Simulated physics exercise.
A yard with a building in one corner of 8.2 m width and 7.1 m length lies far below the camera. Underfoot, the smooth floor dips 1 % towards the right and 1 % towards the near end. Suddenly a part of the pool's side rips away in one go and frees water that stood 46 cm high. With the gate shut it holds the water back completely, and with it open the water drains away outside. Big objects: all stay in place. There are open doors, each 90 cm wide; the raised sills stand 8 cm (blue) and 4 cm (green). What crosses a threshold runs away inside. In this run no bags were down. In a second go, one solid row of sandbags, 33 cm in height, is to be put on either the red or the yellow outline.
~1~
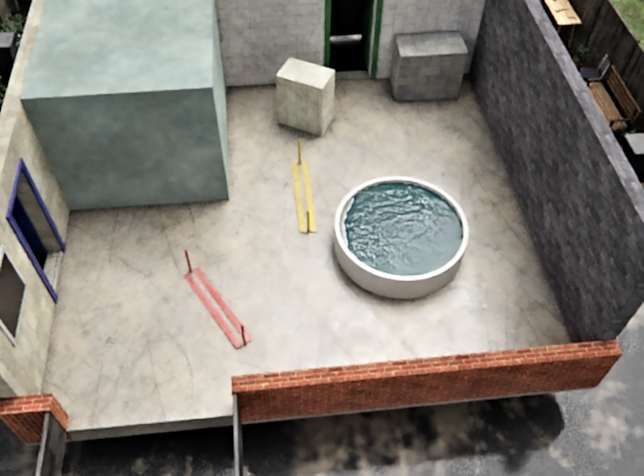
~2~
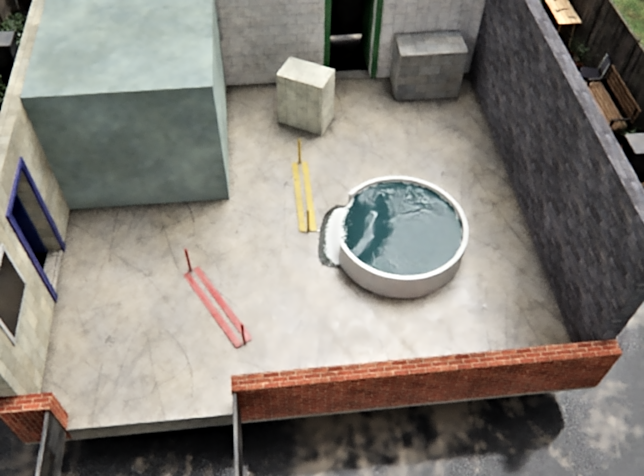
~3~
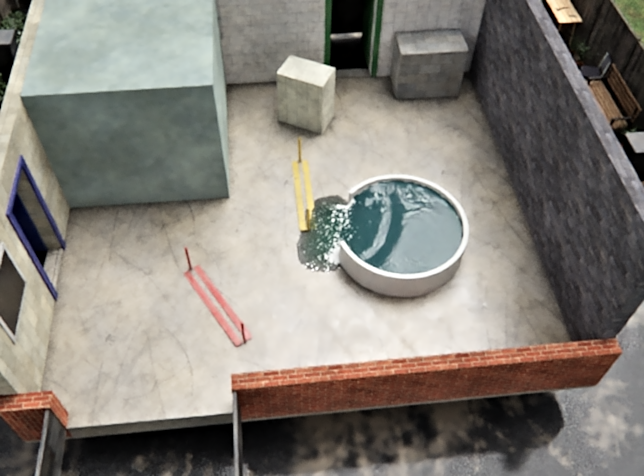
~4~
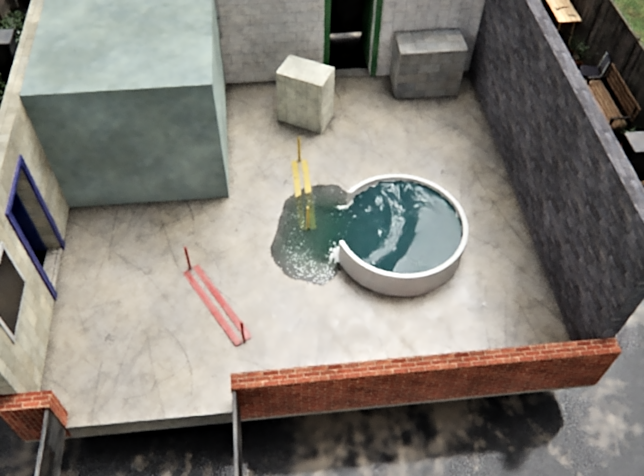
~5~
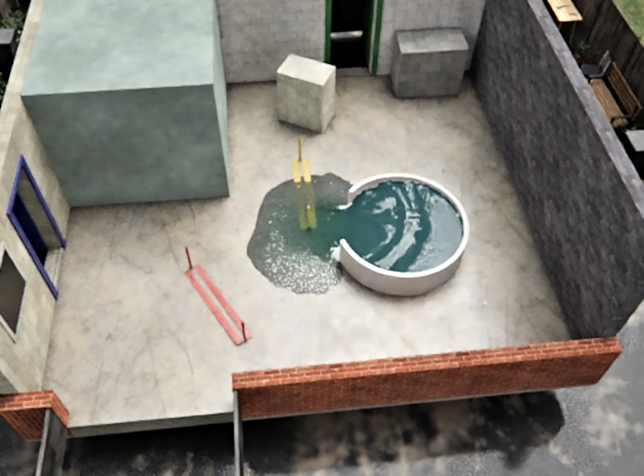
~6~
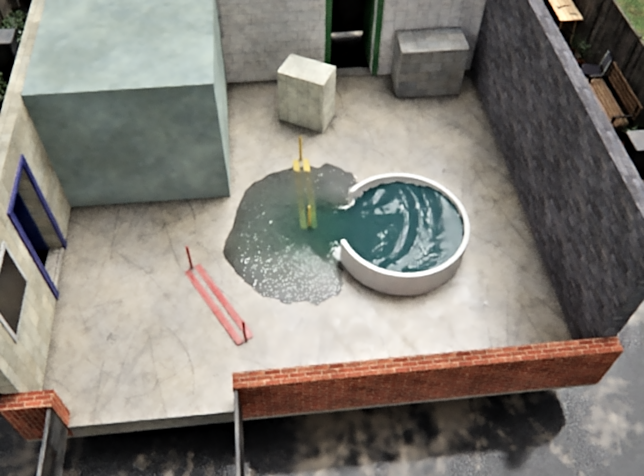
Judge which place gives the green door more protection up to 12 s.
More protection comes from red.
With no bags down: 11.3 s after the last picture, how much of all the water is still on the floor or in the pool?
I'd put what remains at some 70 per cent.
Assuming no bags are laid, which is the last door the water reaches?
The green door.
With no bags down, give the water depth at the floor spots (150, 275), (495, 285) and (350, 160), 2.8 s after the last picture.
Depths in the order given: 2 cm, 0 cm, 0 cm.
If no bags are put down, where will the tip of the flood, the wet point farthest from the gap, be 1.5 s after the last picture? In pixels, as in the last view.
Around pixel (71, 212).
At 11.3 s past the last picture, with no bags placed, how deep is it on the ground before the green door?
The depth there is around 1.5 cm.
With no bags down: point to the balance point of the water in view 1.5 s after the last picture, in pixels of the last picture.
Roughly (327, 233).
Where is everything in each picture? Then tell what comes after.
The first picture shows still water, 46 cm deep, in the pool at (401, 228).
In the second picture, the front is at (330, 263), 0.6 m from the gap at (339, 231); 0.2 m2 of floor is under water; 46 cm left at the back of the pool.
In the third picture, water pours out at (339, 231) and has run 0.8 m, to (328, 200); typically 7 cm deep outside, 46 cm at the pool's back.
In the fourth picture, the front is at (280, 260), 1.2 m from the gap at (338, 231); 1.7 m2 of floor is under water; 46 cm left at the back of the pool.
In the fifth picture, the front is at (256, 258), 1.5 m from the gap at (339, 230); 2.8 m2 of floor is under water; 46 cm left at the back of the pool.
In the sixth picture, water pours out at (340, 229) and has run 1.9 m, to (232, 257); typically 3 cm deep outside, 46 cm at the pool's back.
Then, 0.7 s after the last picture water covers 20 % of the floor and is deepest (22 cm) near (336, 224) in the run without bags; in at the green door, 0 L with no bags, 0 L with the row on red, 0 L on yellow.
Then, 1.5 s after the last picture water covers 30 % of the floor and is deepest (18 cm) near (336, 224) in the run without bags; in at the green door, 0 L with no bags, 0 L with the row on red, 0 L on yellow.
Then, 2.8 s after the last picture water covers 45 % of the floor and is deepest (17 cm) near (69, 227) in the run without bags; in at the green door, 0 L with no bags, 0 L with the row on red, 6 L on yellow.
Then, 6.3 s after the last picture water covers 55 % of the floor and is deepest (10 cm) near (39, 413) in the run without bags; in at the green door, 0 L with no bags, 0 L with the row on red, 16 L on yellow.
Then, 11.3 s after the last picture water covers 75 % of the floor and is deepest (6 cm) near (240, 395) in the run without bags; in at the green door, 0 L with no bags, 0 L with the row on red, 17 L on yellow.
